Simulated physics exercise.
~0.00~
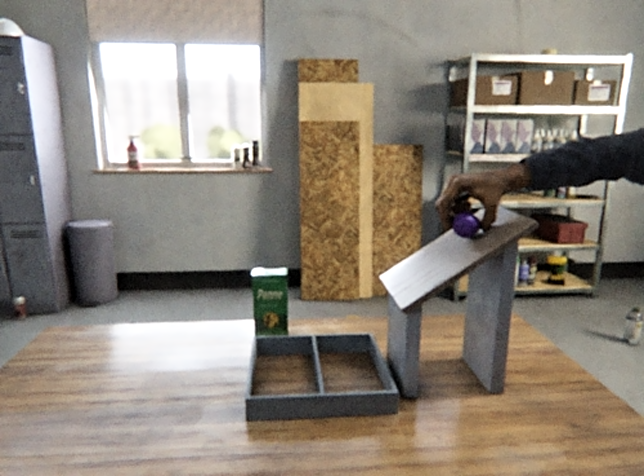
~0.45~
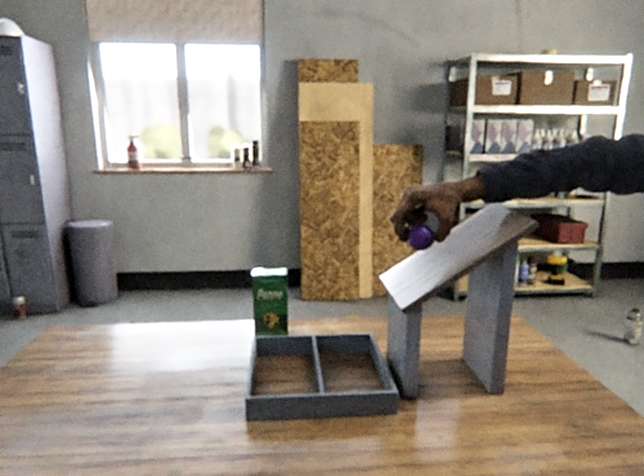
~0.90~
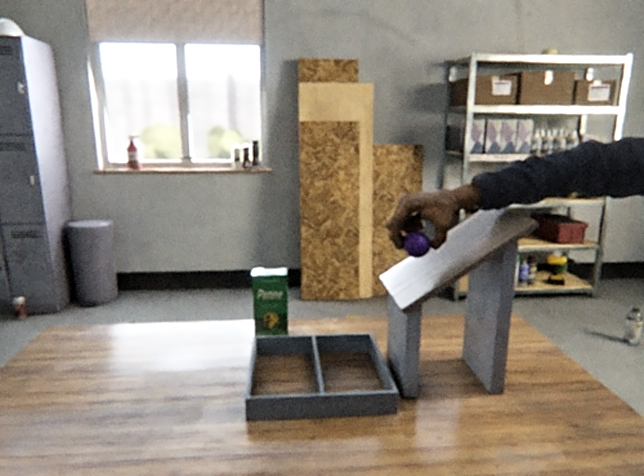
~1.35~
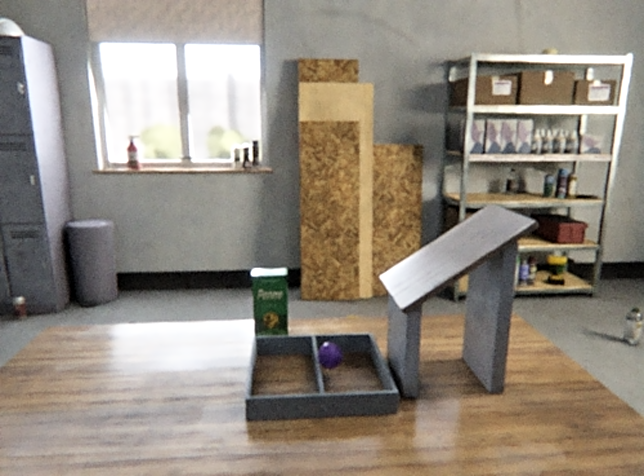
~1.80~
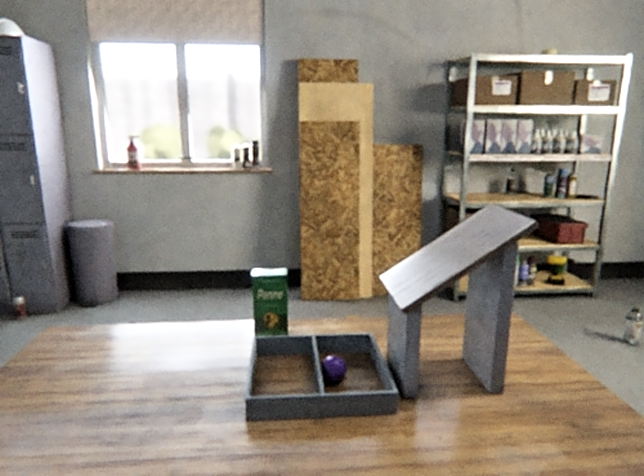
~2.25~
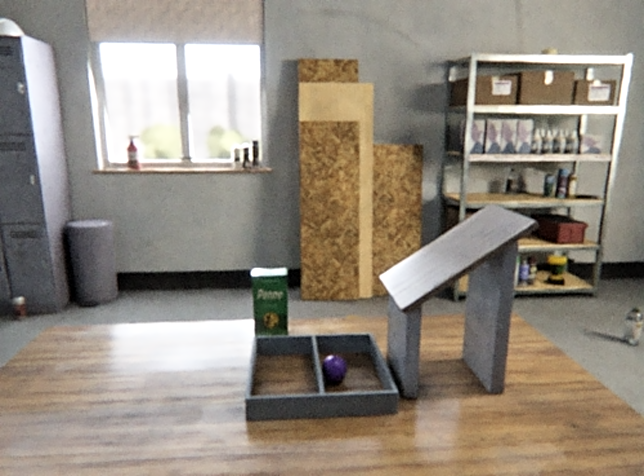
A hand held a purple onion over a slanted board and moved it left and down toward the lower edge, then let go and withdrew, and the onion ended up resting in the nearer bay of the tray while the green carton stood still behind.
